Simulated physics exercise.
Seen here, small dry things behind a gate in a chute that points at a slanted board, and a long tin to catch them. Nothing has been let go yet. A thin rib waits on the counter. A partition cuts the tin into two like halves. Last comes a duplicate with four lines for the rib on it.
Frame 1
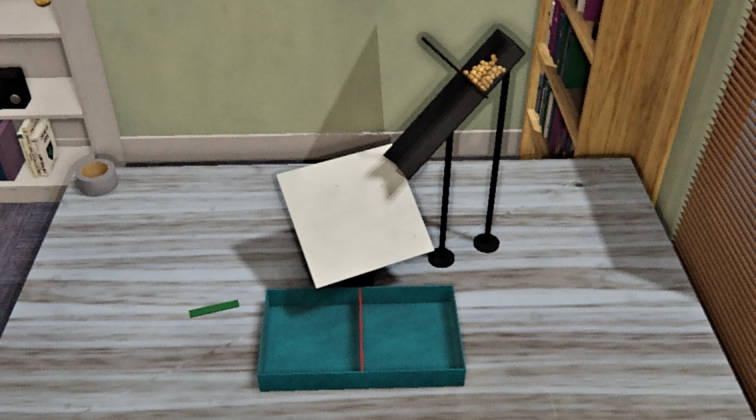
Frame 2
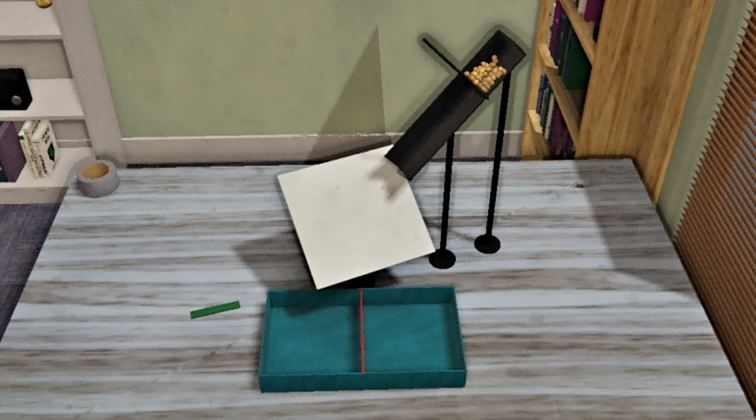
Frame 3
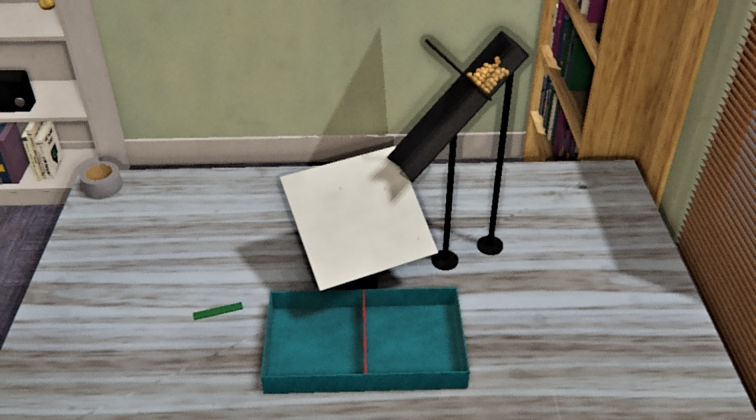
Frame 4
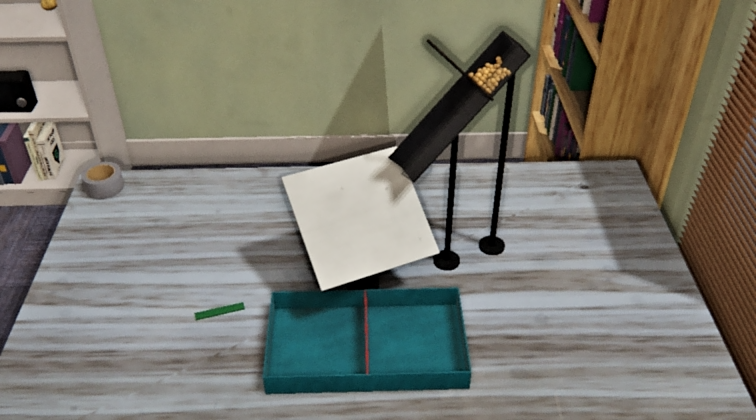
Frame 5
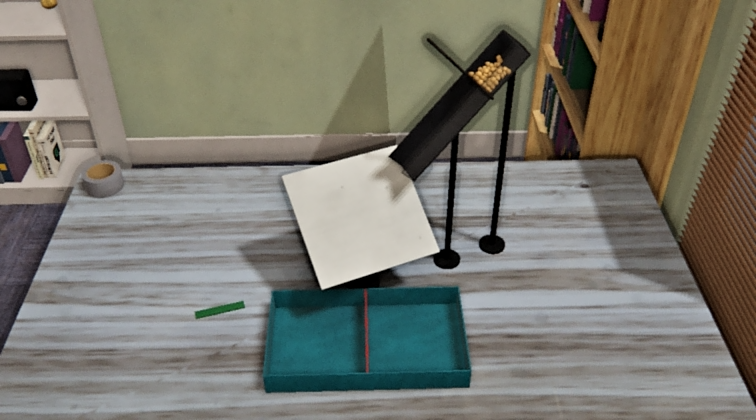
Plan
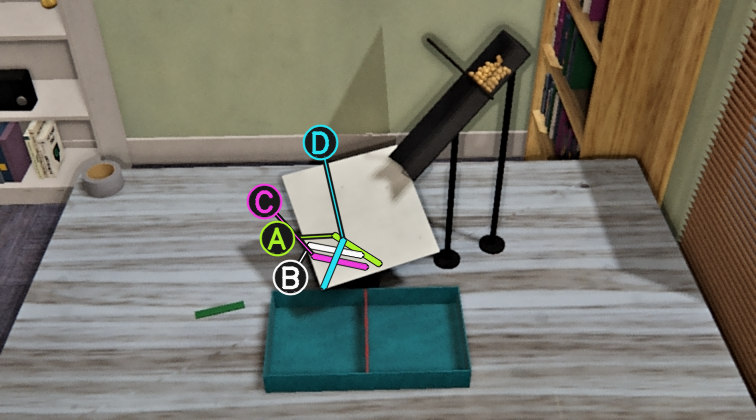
A grey, wood-grained tabletop stands in a room with a green wall, white shelves at left and a wooden bookcase at right, seen from above and in front. A black chute on two thin stands holds tan pellets above a tilted white board, behind a teal tray with a red divider, with a green strip at left. Nothing on the table moves; only the view shifts very slightly.
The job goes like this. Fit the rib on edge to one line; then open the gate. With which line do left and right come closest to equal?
D.
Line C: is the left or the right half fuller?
More lands on the right.
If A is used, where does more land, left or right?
More lands on the right.
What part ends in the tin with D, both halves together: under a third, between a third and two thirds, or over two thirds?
It is over two thirds.
On the marked copy, line A from (335, 235) to (378, 263); line B from (309, 245) to (360, 255); line C from (314, 256) to (365, 267); line D from (343, 240) to (323, 286).
With A, of what is caught, a small share in the left half, all but a few in the right.
With B, of what is caught, a small share in the left half, the bulk in the right.
With C, of what is caught, only a few in the left half, all but a few in the right.
With D, of what is caught, close to two thirds in the left half, close to a third in the right.
